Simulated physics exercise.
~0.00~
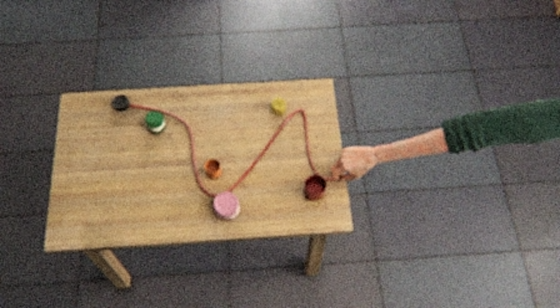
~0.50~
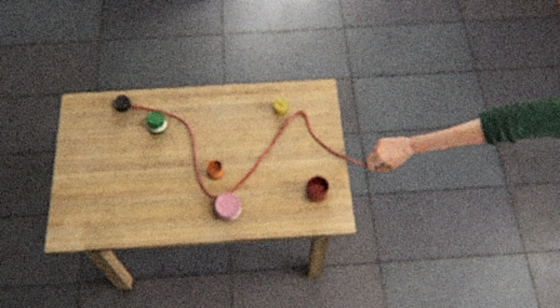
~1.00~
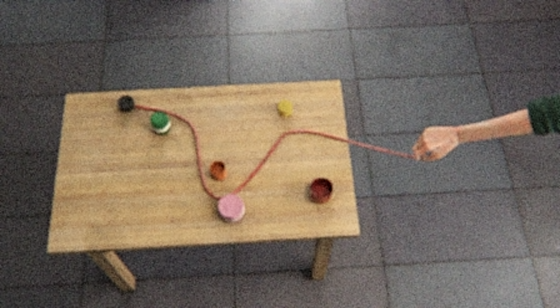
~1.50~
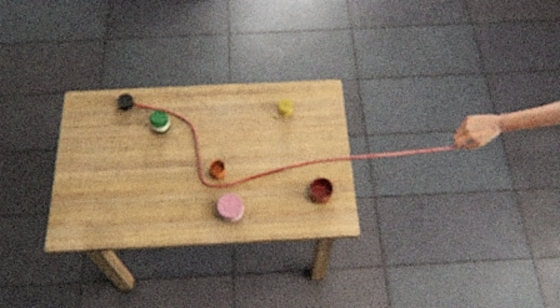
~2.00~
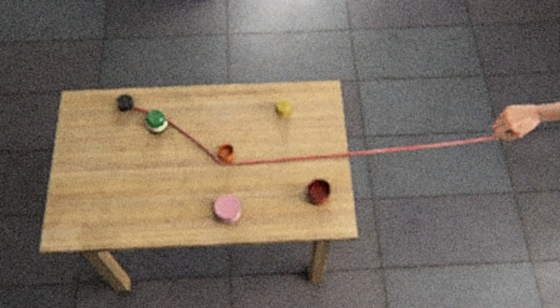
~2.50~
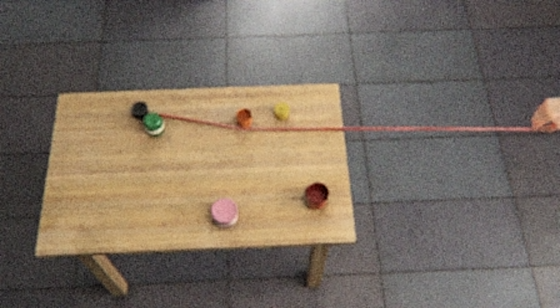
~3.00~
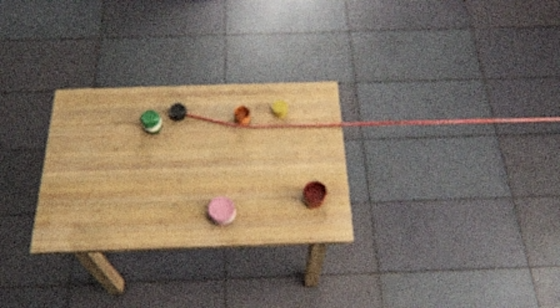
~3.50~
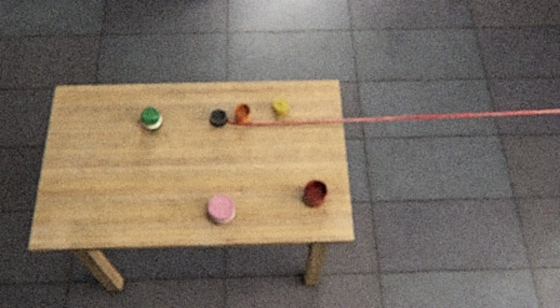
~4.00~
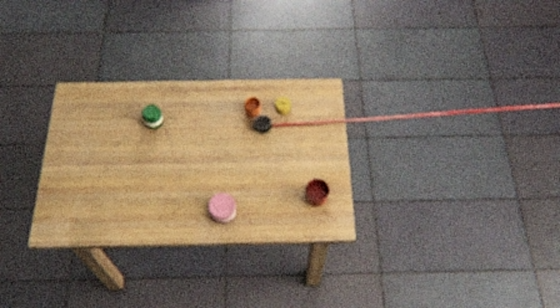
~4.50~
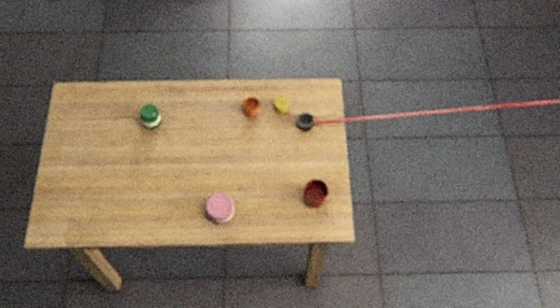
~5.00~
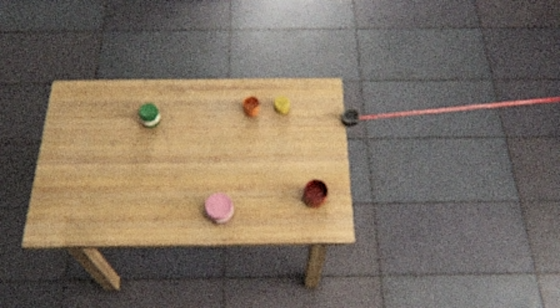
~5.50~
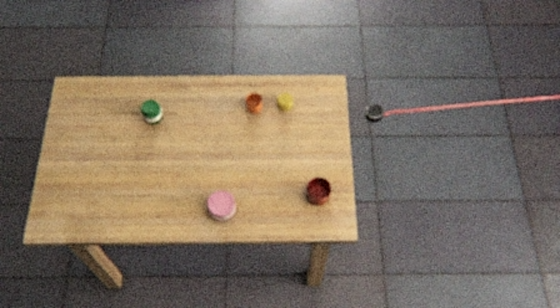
A long red cord winds across a light wooden table on a grey tiled floor, seen from above, running from a small black pad at the back left. It passes among a green jar, an orange cup, a pink tin, a yellow pot and a dark red mug, while a green-sleeved hand holds its free end. The hand pulls rightwards, straightening the cord, which drags the orange cup back towards the yellow pot. The hand leaves view as the black pad slides past the orange cup and yellow pot. Finally the pad hangs beyond the right edge, everything else still upright.
